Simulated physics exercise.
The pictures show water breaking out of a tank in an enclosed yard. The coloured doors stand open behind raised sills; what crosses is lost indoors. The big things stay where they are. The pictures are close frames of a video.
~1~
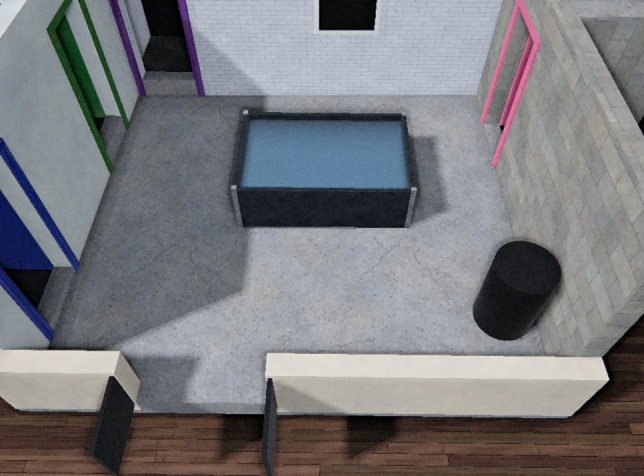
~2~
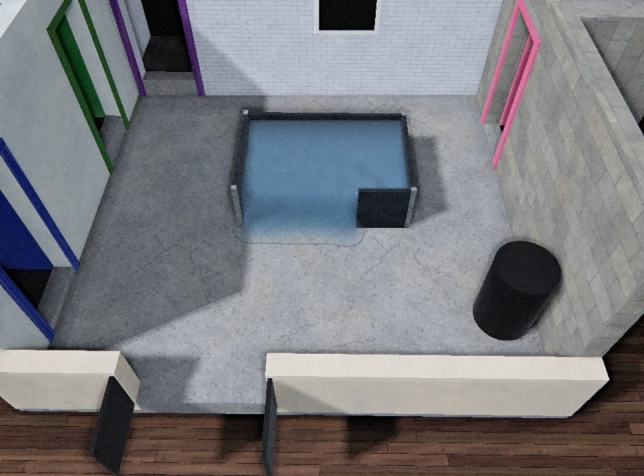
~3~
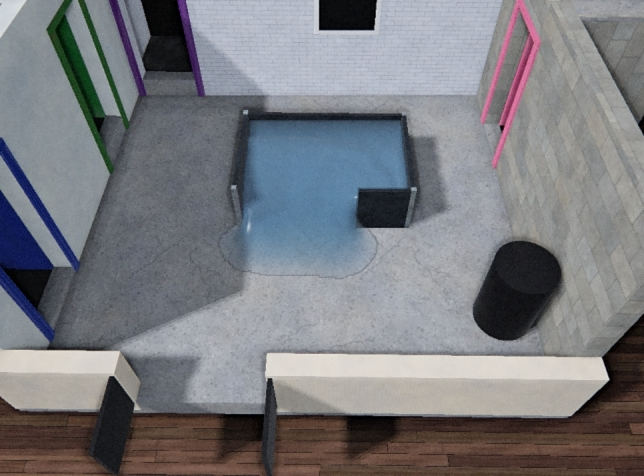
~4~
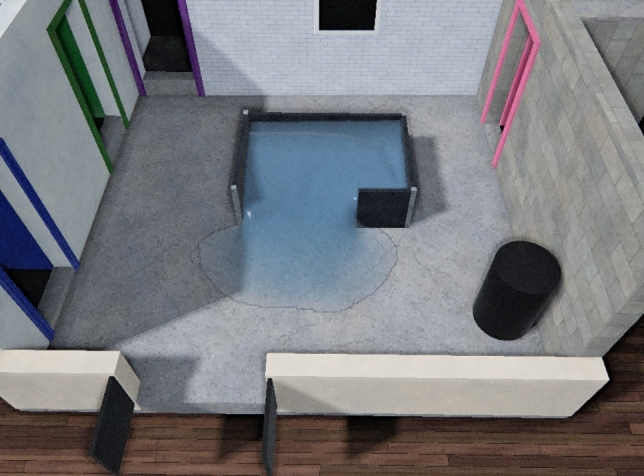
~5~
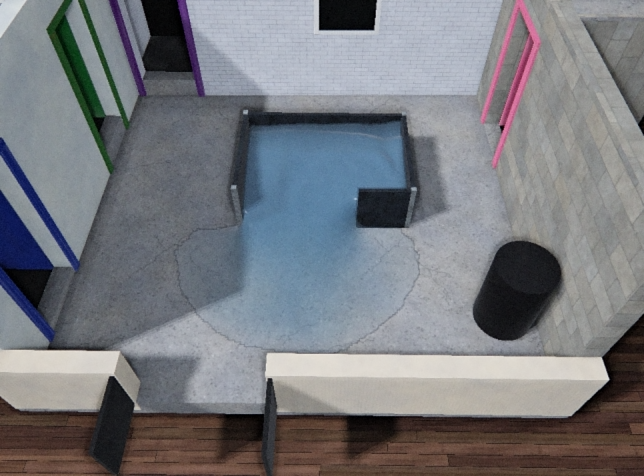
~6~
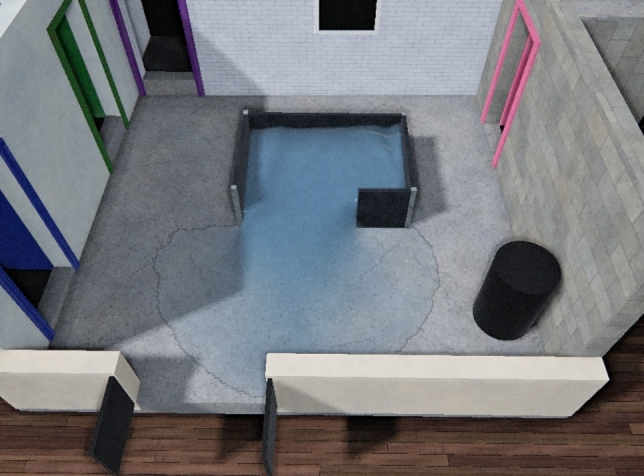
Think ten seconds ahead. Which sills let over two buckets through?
In the end: The blue door holds within the limit; the green door holds within the limit; the purple door holds within the limit; the pink door holds within the limit.
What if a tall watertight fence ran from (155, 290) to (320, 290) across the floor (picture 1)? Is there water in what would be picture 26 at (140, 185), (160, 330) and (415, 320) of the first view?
In that order: Flooded, under water, wet.
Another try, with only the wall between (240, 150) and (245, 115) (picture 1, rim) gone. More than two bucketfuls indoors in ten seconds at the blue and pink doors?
Blue door is under, pink door is over.
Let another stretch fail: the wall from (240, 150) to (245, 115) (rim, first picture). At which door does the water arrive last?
That is the pink one.
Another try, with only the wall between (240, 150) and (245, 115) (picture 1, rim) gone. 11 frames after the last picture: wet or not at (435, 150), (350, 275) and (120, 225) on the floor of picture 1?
In turn: Dry, no water, awash.
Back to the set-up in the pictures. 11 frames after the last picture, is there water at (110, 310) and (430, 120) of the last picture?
One after the other: Wet, clear.
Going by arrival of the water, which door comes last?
It is the purple one.
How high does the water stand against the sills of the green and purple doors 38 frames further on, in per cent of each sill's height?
In turn 10 and 20 per cent.
A moment on, water covers 30 % of the floor; the blue door not reached, the green door not reached, the purple door not reached, the pink door not reached.
Next, water covers 35 % of the floor; the blue door wet at the sill, nothing in, the green door not reached, the purple door not reached, the pink door not reached.
Then, water covers 50 % of the floor; the blue door under two buckets in, the green door not reached, the purple door not reached, the pink door not reached.
Later, water covers 85 % of the floor; the blue door under two buckets in, the green door wet at the sill, nothing in, the purple door wet at the sill, nothing in, the pink door wet at the sill, nothing in.
In the end, water covers 95 % of the floor; the blue door under two buckets in, the green door wet at the sill, nothing in, the purple door wet at the sill, nothing in, the pink door under two buckets in.
